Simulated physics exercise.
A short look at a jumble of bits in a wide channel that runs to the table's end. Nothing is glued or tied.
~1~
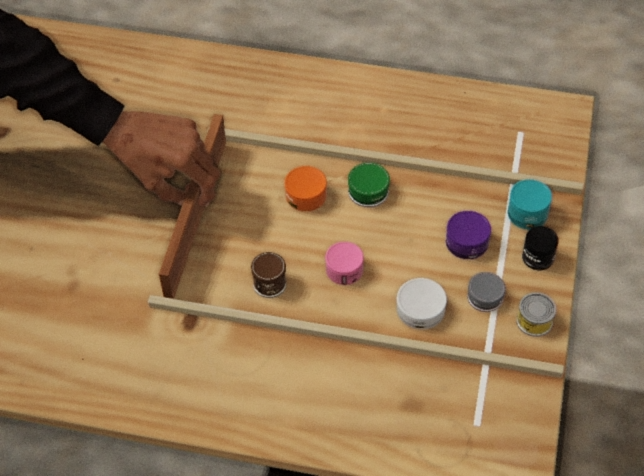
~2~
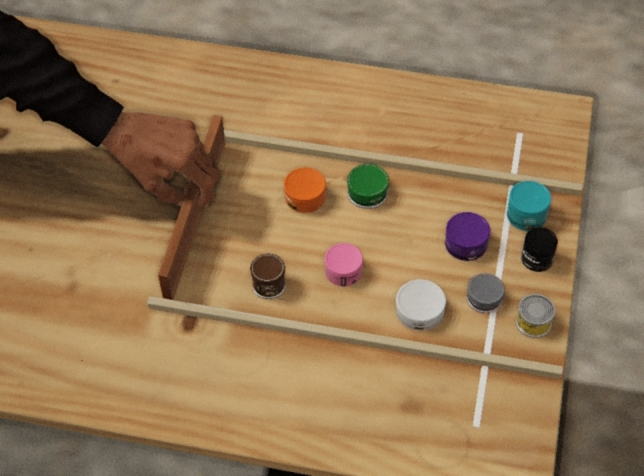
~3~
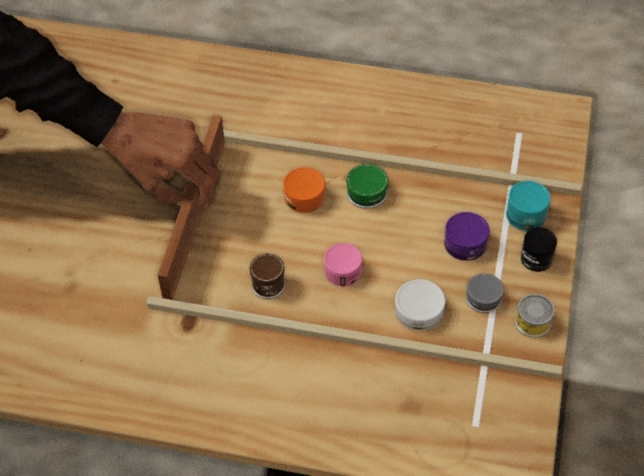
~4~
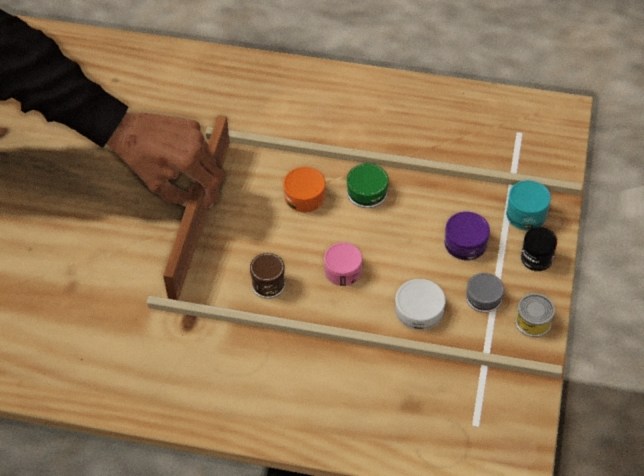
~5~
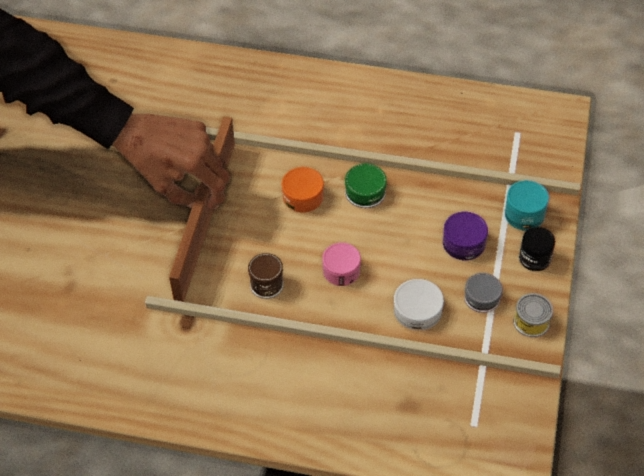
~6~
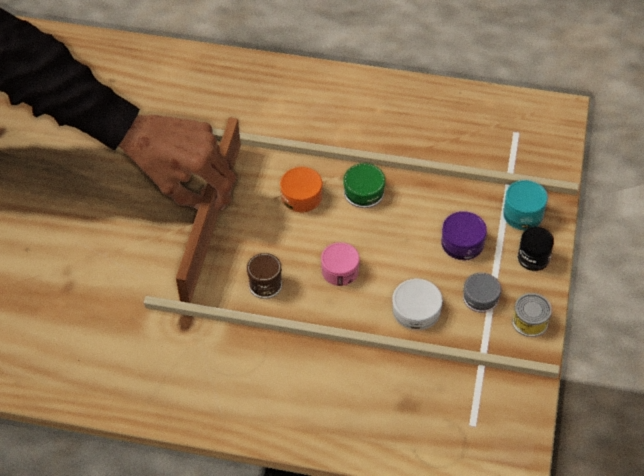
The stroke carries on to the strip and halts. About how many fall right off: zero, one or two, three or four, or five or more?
Here the number that fall off is one or two.
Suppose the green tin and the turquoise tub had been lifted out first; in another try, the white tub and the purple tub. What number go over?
First 1, then 0.
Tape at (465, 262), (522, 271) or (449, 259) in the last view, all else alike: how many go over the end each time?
Down on the floor: 0, 5 and 0.
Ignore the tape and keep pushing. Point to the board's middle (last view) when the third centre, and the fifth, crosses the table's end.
At (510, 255) for the third, at (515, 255) for the fifth.
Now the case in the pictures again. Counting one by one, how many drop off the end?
Exactly 1.
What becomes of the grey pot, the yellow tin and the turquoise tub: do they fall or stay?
The grey pot survives; the yellow tin drops off; the turquoise tub remains up.
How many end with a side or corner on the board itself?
4 of them.
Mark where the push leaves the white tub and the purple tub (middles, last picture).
The white tub stops around (545, 341); the purple tub around (533, 265).
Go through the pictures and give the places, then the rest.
Yellow tin (536, 314); black tub (540, 249); turquoise tub (529, 205); board (194, 204); tape (501, 267), in the first picture.
Black tub (539, 250); grey pot (485, 293), in the second picture.
Turquoise tub (528, 206); green tin (367, 186), in the third picture.
Yellow tin (535, 315); pink tub (343, 264), in the fourth picture.
Black tub (537, 250); purple tub (465, 236), in the fifth picture.
Yellow tin (532, 315); black tub (536, 249); turquoise tub (525, 205); board (210, 208); tape (496, 267), in the sixth picture.
Soon after, none off yet; yellow tin at rest near (532, 315); black tub at rest near (536, 249); turquoise tub at rest near (525, 205).
After that, none off yet; yellow tin at rest near (534, 315); black tub at rest near (537, 250); turquoise tub at rest near (525, 205).
In the end, the number that fall off is one or two; gone, yellow tin.
